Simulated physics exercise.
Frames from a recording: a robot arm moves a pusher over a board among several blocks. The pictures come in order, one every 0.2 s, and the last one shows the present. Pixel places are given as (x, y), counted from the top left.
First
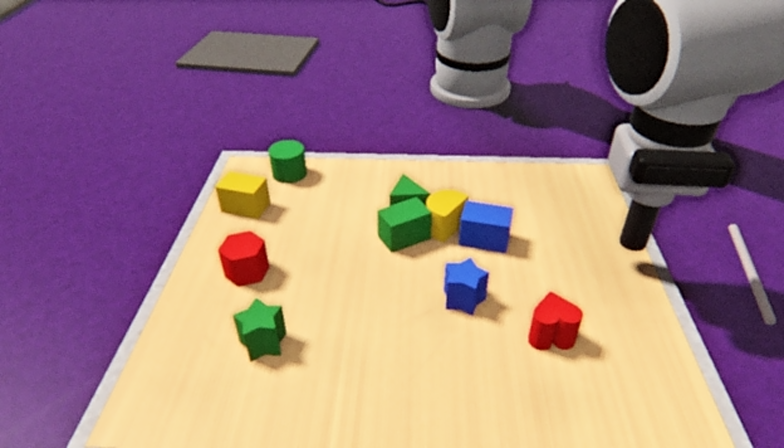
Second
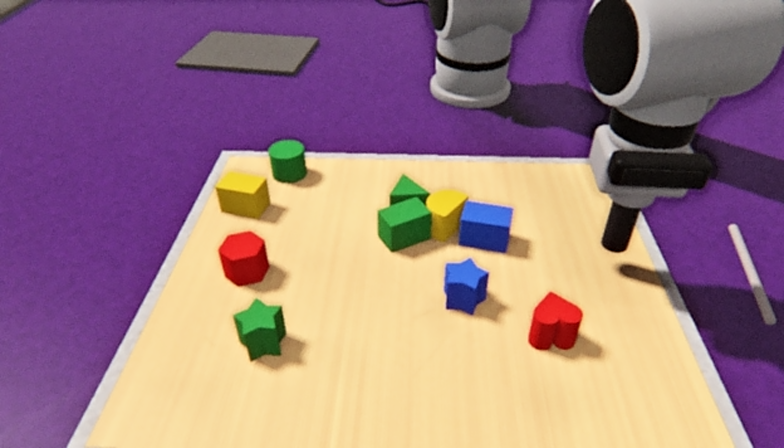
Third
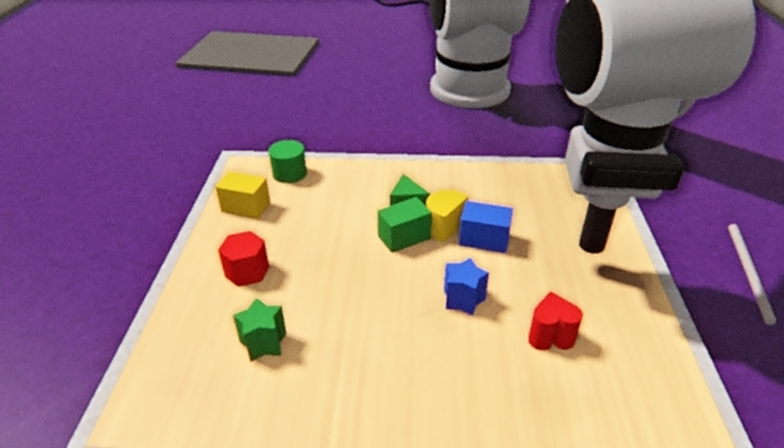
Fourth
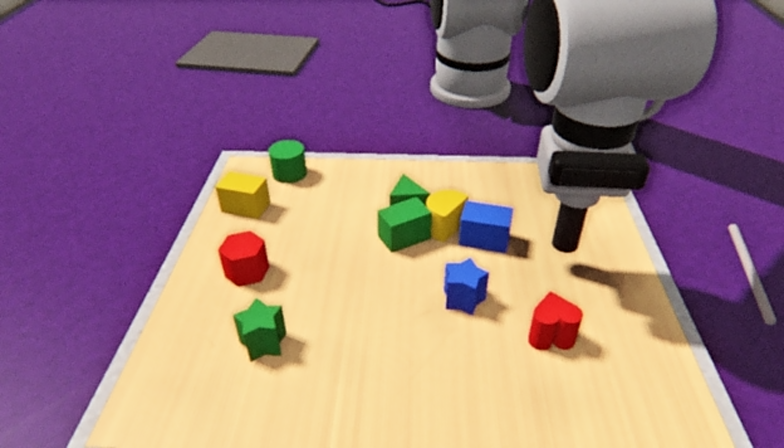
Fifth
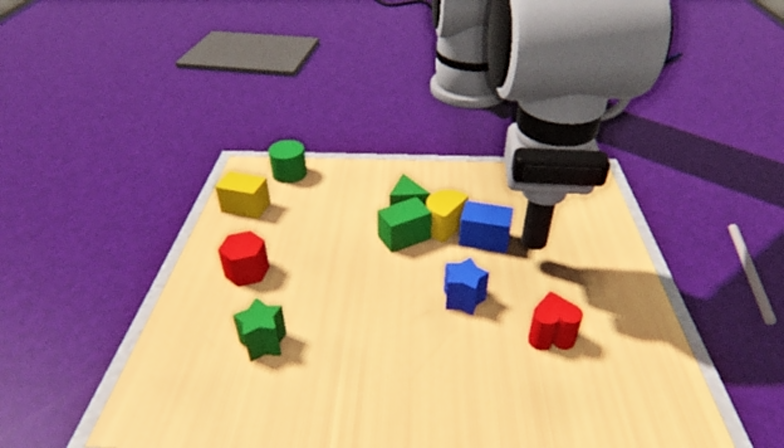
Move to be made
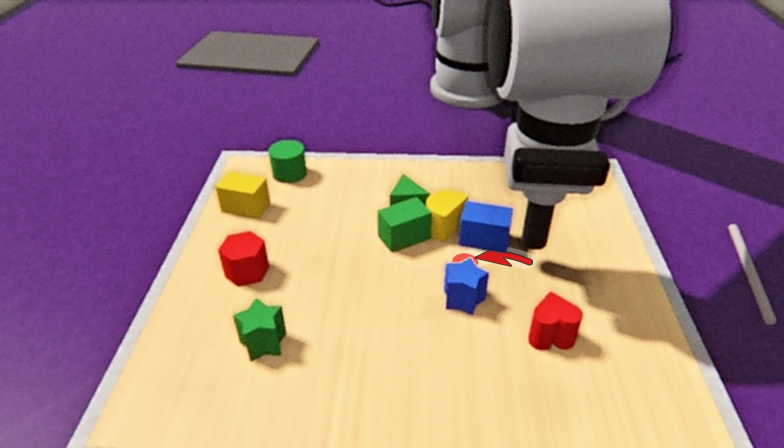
A white and black robot arm with a dark pusher works over a pale wooden board on a purple surface, seen from a fixed, raised view. Green, yellow and blue blocks cluster near the board's upper middle, with a blue star and red heart below and yellow, green and red blocks at left. The arm glides steadily left from the right edge towards the blue oblong block, while every block stays still.
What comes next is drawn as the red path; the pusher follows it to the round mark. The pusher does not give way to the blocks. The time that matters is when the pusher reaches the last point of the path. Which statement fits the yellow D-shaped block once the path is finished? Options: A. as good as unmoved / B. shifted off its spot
Answer: B.
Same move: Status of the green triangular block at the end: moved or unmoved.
From what I can tell, it won't keep its place.
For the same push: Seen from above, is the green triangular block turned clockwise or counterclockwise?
Spin direction: Counter-clockwise.
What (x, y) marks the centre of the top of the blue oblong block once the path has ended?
Around pixel (458, 210).
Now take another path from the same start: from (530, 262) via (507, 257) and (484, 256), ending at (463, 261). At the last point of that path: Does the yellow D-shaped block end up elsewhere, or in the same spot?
It is shifted.
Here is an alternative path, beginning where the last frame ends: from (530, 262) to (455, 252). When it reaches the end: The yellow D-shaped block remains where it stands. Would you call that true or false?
Verdict: False.
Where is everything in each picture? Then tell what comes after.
Pusher's lower end at (632, 244); green triangular block at (408, 187); yellow D-shaped block at (446, 200); blue star-shaped block at (466, 272); blue oblong block at (488, 213), in the first picture.
Pusher at (614, 245); blocks still, in the second picture.
Pusher at (592, 246); blocks still, in the third picture.
Pusher at (565, 245); blocks still, in the fourth picture.
Pusher at (534, 242); green triangular block at (408, 187); yellow D-shaped block at (446, 200); blue star-shaped block at (466, 272); blue oblong block at (488, 213), in the fifth picture.
Drawn move, from (530, 262) via (508, 255) and (485, 255), ending at (465, 262).
On the path given first. Halfway along, pusher at (499, 234); green triangular block at (400, 184); yellow D-shaped block at (439, 194); blue oblong block at (472, 207), turned 15° clockwise.
At the end, pusher at (467, 242); green triangular block at (399, 181), turned 30° anticlockwise; yellow D-shaped block at (434, 190), turned 15° clockwise; blue star-shaped block still; blue oblong block at (458, 210), turned 45° clockwise.
